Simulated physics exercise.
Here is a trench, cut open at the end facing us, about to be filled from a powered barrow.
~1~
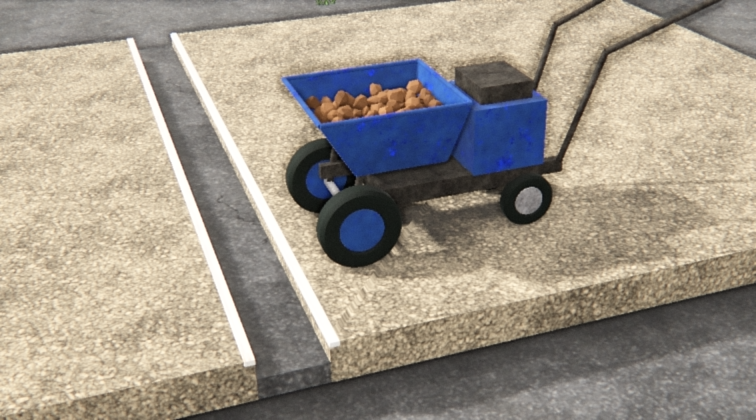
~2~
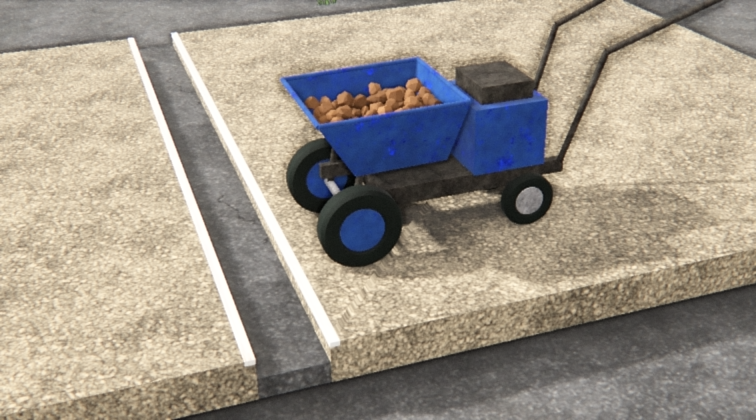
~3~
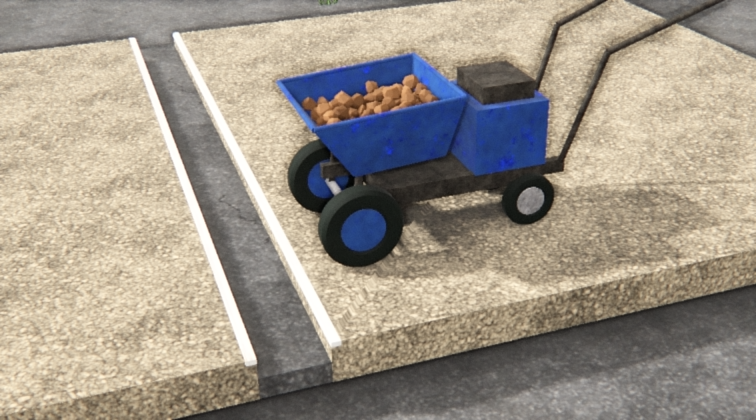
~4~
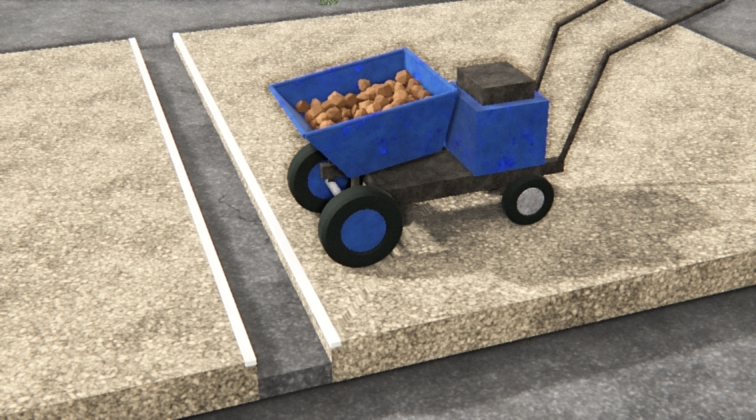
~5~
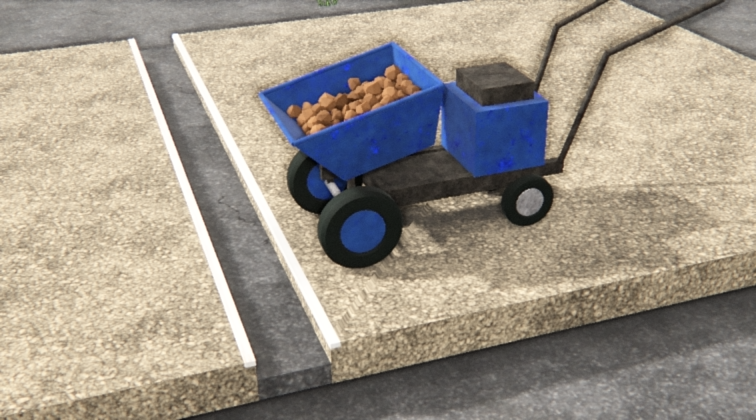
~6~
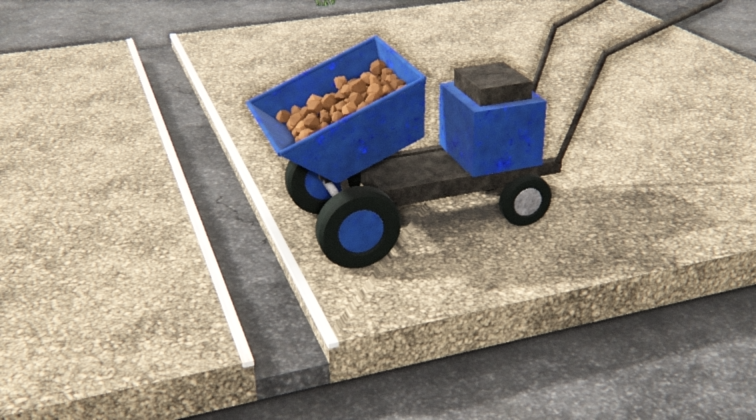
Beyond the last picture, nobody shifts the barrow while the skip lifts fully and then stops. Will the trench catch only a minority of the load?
Yes, only the smaller part.
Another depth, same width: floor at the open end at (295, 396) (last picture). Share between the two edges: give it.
It lands somewhere near 20 percent.
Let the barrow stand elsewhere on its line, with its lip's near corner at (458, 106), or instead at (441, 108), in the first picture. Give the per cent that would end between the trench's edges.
About 10 and 20 per cent.
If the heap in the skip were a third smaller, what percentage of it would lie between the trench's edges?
Estimate: Close to 20 %.
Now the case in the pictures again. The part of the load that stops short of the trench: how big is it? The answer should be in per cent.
Roughly 0 in a hundred.
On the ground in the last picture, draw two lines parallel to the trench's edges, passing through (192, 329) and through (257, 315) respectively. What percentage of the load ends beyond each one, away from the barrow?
20 % and 70 %.
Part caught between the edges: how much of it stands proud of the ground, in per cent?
Roughly 5 %.
Just after the last frame, skip tipped steeply; every one in the skip.
A moment on, skip tipped right over; the larger part in the skip; just a few in or heaped over the trench; about a tenth beyond it.
Further on, skip tipped right over; roughly a third in the skip; roughly a quarter in or heaped over the trench; roughly half beyond it.
When it is over, skip tipped right over; roughly a quarter in the skip; roughly a quarter in or heaped over the trench; roughly half beyond it.
